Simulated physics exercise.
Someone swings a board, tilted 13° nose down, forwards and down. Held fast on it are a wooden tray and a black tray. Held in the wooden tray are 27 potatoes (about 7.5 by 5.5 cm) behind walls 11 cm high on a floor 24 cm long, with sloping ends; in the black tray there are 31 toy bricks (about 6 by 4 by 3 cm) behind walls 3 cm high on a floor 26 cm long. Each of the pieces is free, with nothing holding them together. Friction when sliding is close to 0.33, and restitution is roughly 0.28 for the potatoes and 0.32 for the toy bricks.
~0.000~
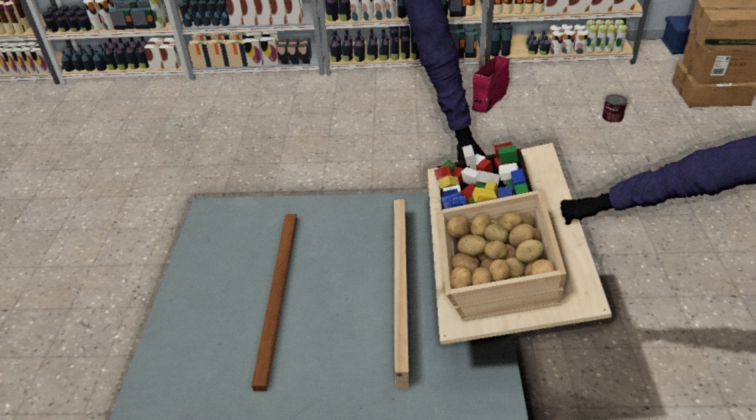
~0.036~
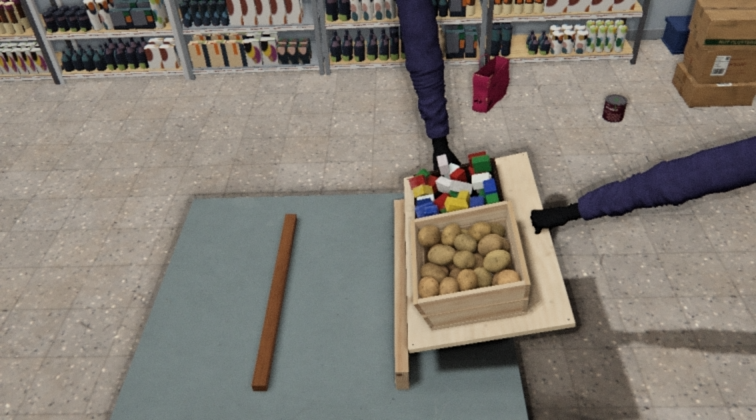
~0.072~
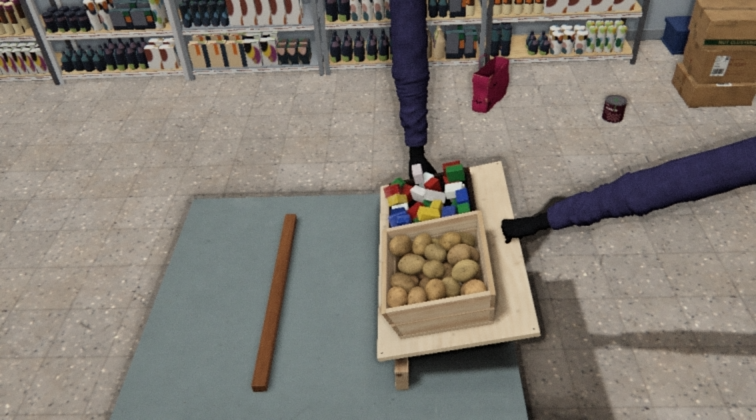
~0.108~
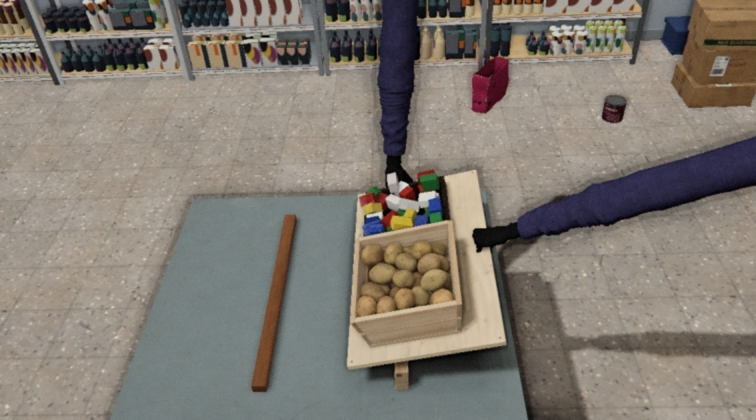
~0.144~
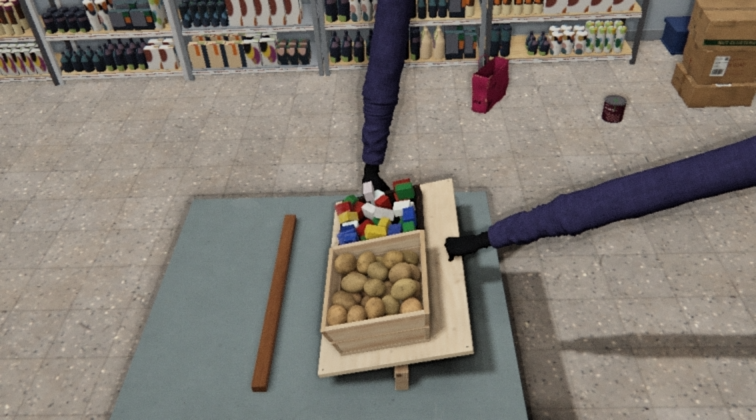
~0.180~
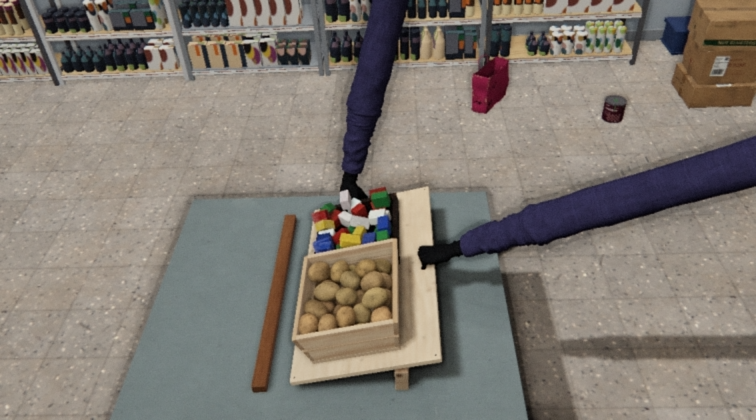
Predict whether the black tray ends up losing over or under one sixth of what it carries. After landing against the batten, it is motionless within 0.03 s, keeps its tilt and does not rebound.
The black tray loses over one sixth of its load.
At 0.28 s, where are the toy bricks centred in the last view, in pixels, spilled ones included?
I'd put it close to (318, 242).
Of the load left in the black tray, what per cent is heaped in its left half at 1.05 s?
Roughly 80 in a hundred.
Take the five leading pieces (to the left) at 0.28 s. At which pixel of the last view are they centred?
Centre approx. at (270, 237) px.
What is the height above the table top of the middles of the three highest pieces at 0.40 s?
20 cm.
After 0.20 s, the board stops.
After 0.28 s, wooden tray 27 in, 0 out and black tray 25 in, 6 out.
After 0.40 s, wooden tray 26 in, 1 out and black tray 22 in, 9 out.
After 0.62 s, wooden tray 26 in, 1 out and black tray 19 in, 12 out.
Final count (at 1.05 s), wooden tray 26 in, 1 out and black tray 18 in, 13 out. Asked share, 13 of 31, 42 per cent.
